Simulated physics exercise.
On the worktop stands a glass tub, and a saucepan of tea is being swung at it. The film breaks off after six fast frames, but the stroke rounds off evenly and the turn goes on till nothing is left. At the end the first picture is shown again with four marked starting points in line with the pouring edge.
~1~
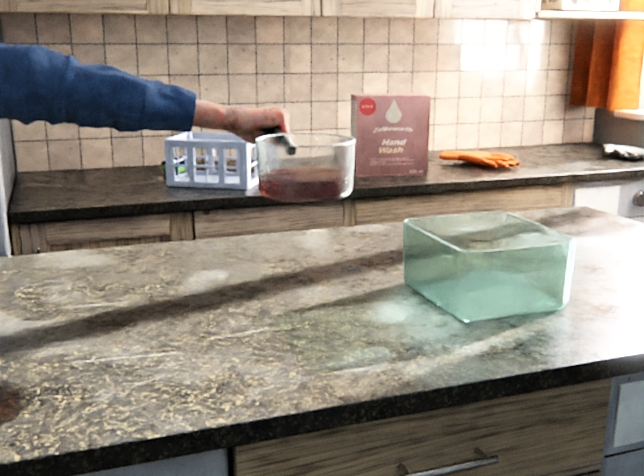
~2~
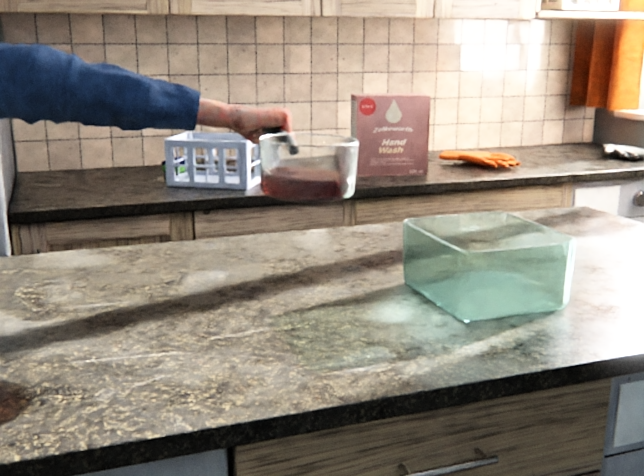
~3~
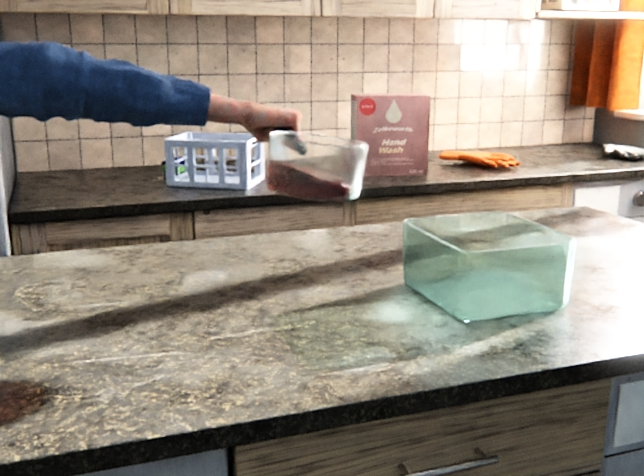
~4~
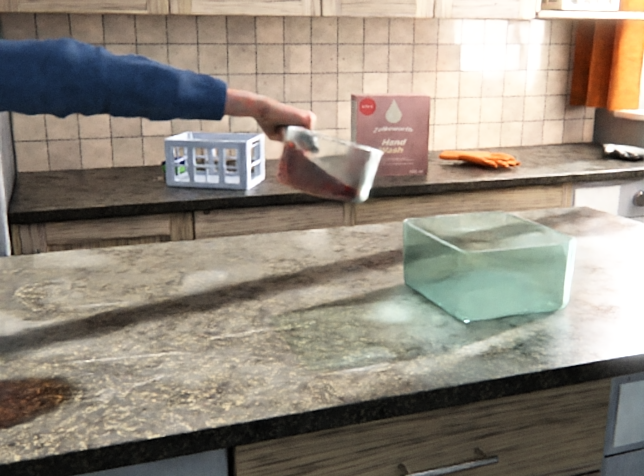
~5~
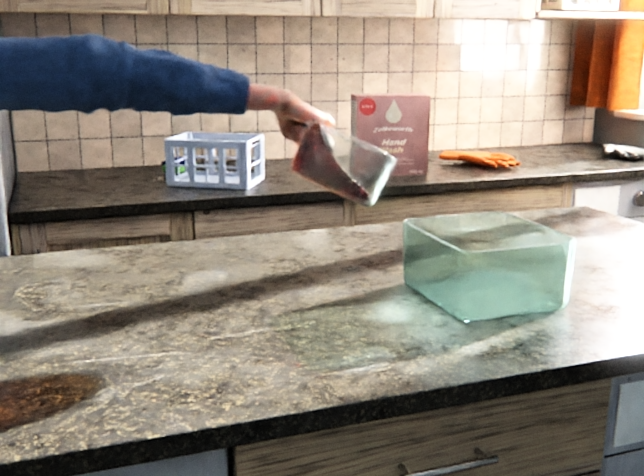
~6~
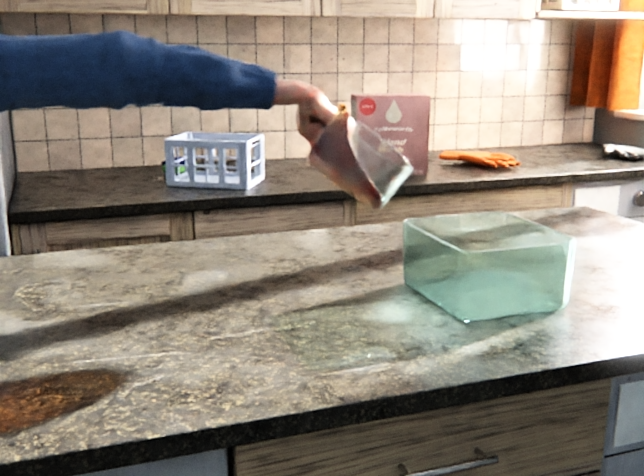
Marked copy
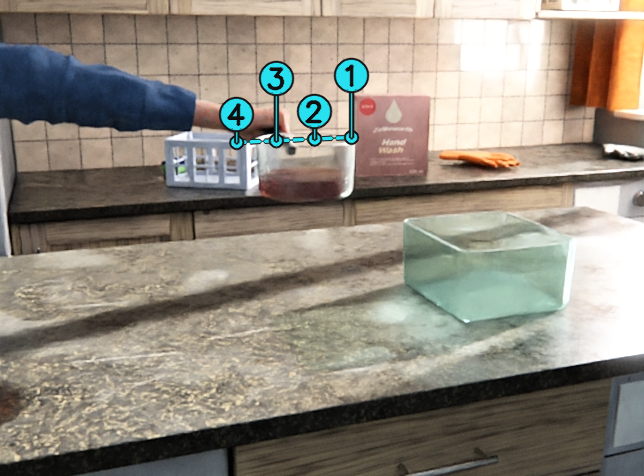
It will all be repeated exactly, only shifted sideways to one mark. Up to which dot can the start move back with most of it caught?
Choose 2.
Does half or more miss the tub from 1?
No.
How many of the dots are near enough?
Two of them.
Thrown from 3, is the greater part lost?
Yes, that goes wrong.
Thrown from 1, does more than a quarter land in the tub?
Yes.
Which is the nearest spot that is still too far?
The answer is 3.
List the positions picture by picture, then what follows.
In the first picture, upright, lip at (349, 137); tub from (455, 322) to (565, 306); nothing has left yet.
In the second picture, upright, lip at (352, 138); nothing has left yet.
In the third picture, tipped about 7°, lip at (362, 142); nothing has left yet.
In the fourth picture, tipped about 16°, lip at (375, 149); nothing has left yet.
In the fifth picture, tipped about 26°, lip at (390, 158); nothing has left yet.
In the sixth picture, tipped about 39°, lip at (405, 168); tea is over the rim, down to (347, 118).
On the marked copy, 1 at (351, 137); 2 at (314, 139); 3 at (276, 140); 4 at (236, 142).
With 1, about 86 % lands in the tub, 7 % falls short and 7 % goes beside or beyond.
With 2, about 70 % lands in the tub, 24 % falls short and 5 % goes beside or beyond.
With 3, about 27 % lands in the tub, 69 % falls short and 4 % goes beside or beyond.
With 4, about 7 % lands in the tub, 91 % falls short.
